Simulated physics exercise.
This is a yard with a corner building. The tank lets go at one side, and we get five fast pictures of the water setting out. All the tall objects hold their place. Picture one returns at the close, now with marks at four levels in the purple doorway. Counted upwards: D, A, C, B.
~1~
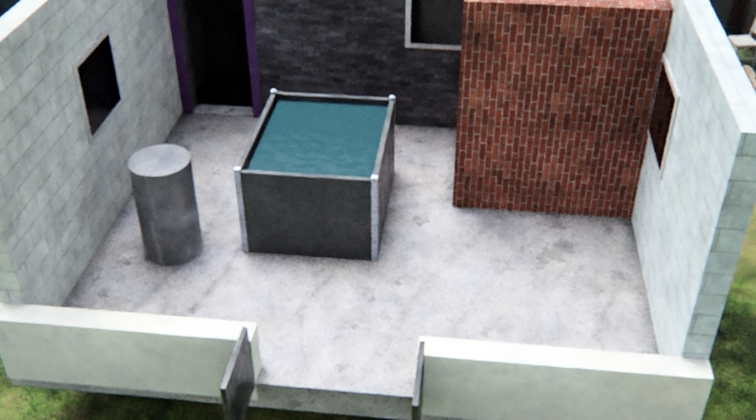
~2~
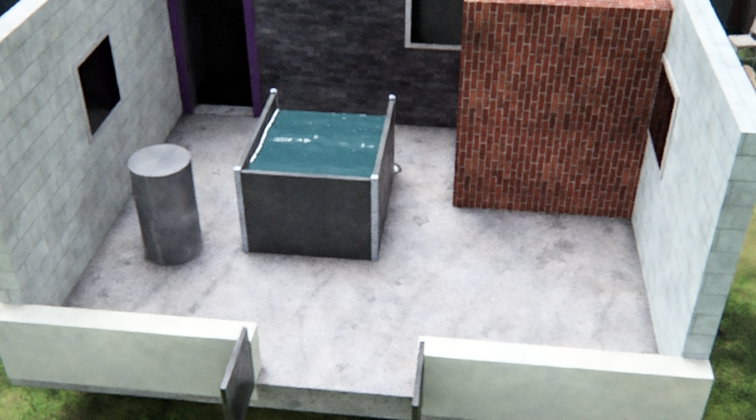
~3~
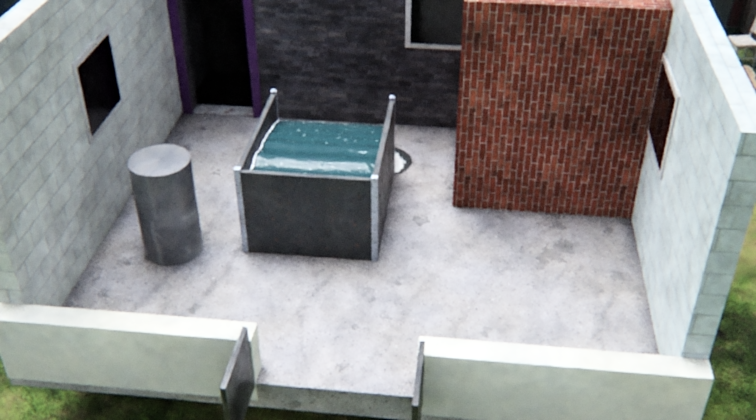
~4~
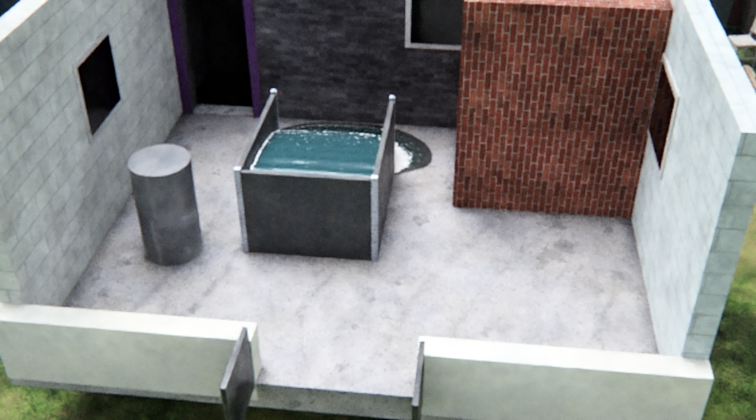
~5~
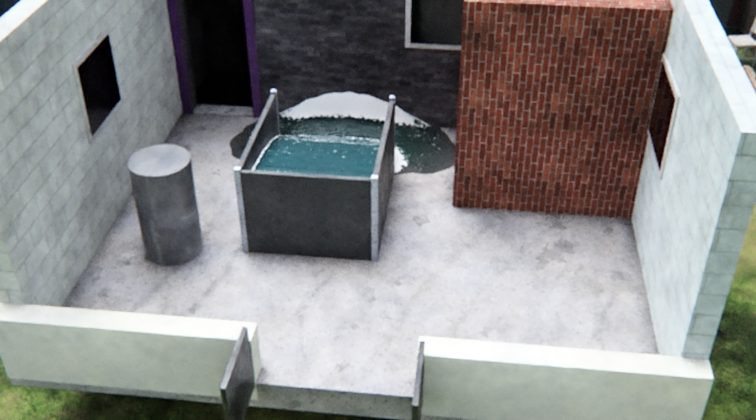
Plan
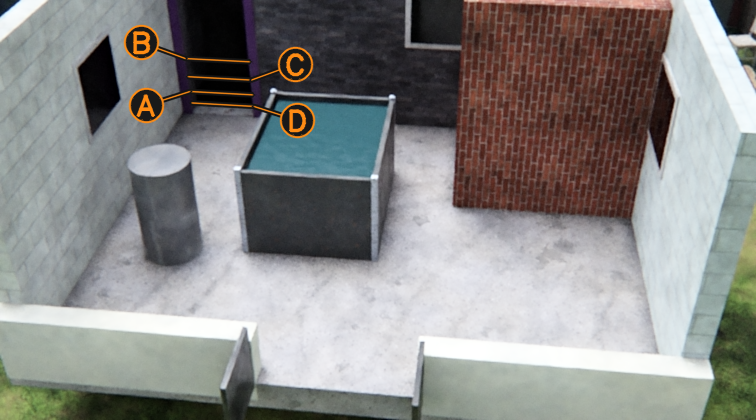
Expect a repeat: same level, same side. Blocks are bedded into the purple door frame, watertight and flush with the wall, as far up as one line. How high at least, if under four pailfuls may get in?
That is line A.
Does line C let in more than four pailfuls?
No.
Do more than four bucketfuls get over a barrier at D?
Yes, it does.
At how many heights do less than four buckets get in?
Three of the four.
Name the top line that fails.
It is D.
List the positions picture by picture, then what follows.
Water in the tank at rest, its middle at (320, 139); foot of the purple doorway at (223, 115); open gate at (337, 325), in the first frame.
Water covers 2 % of the ground, its front hidden from here, in the second frame.
Water covers 5 % of the ground, its front hidden from here, in the third frame.
In the fourth frame, 10 % of the ground under water, visible out to (423, 156).
In the fifth frame, 14 % of the ground under water, visible out to (432, 127).
In orange, A at (221, 93); B at (217, 60); C at (219, 78); D at (222, 104); from the bottom up D, A, C, B.
Choosing A, a bucket or two gets in.
Choosing B, nothing gets over.
Choosing C, a splash gets over, under a bucket.
Choosing D, about 10 bucketfuls get in.
